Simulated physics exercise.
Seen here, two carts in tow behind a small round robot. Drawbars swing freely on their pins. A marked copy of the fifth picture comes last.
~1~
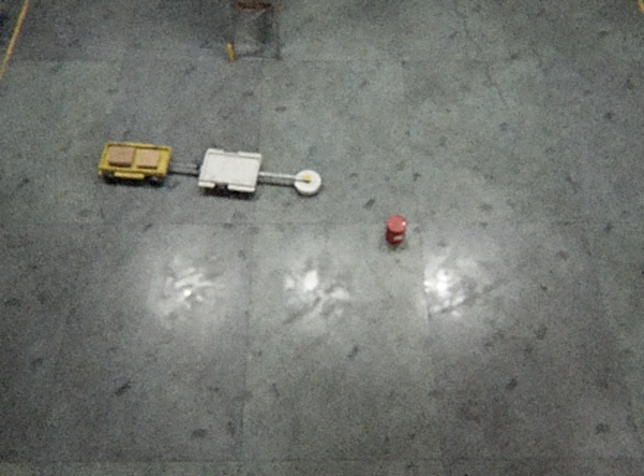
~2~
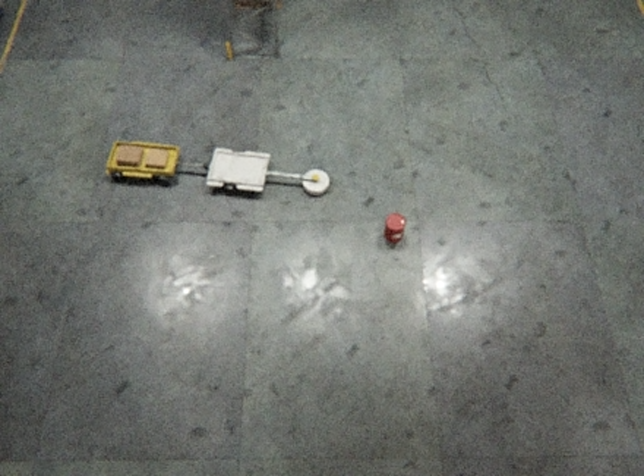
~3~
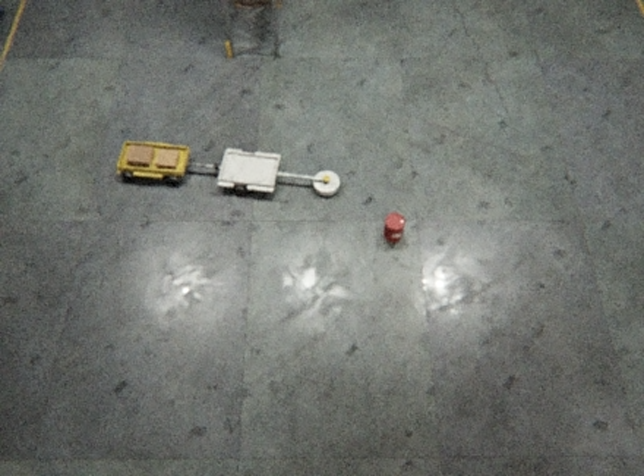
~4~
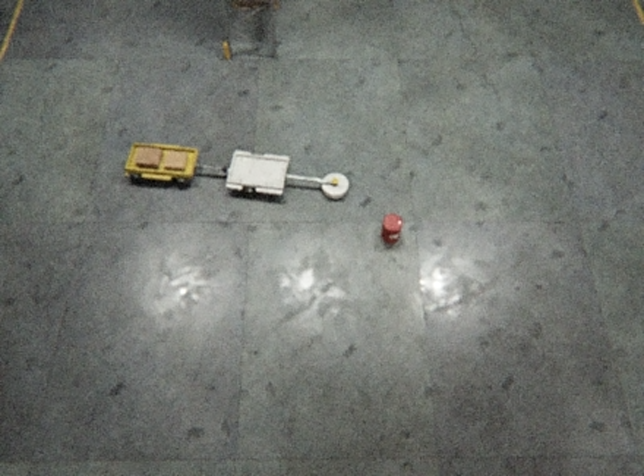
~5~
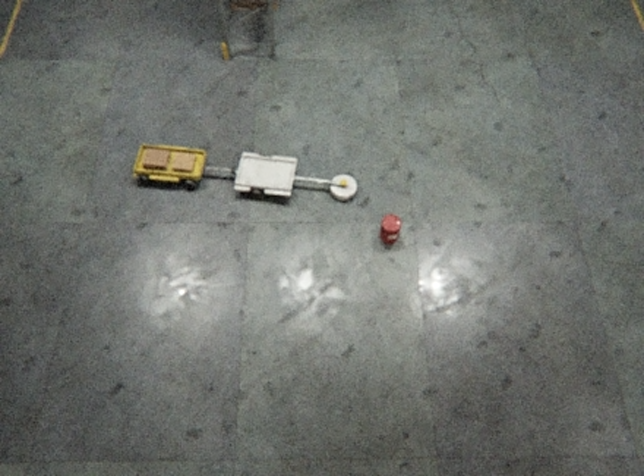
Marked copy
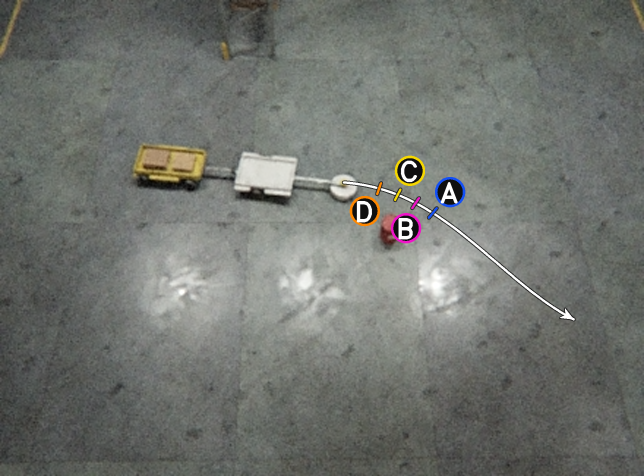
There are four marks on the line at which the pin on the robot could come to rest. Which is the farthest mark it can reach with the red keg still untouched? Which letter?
Stop at A.
On the copy, A at (433, 213); B at (416, 203); C at (398, 195); D at (379, 189); the route from (344, 182) via (460, 232) to (574, 319).
On A. First, robot (375, 192), last cart (202, 166).
Then, robot (407, 203), last cart (234, 169).
Finally, robot (432, 217), last cart (260, 172); nothing has been touched.
By contrast, B is safe but short; C is safe but short; D is safe but short.
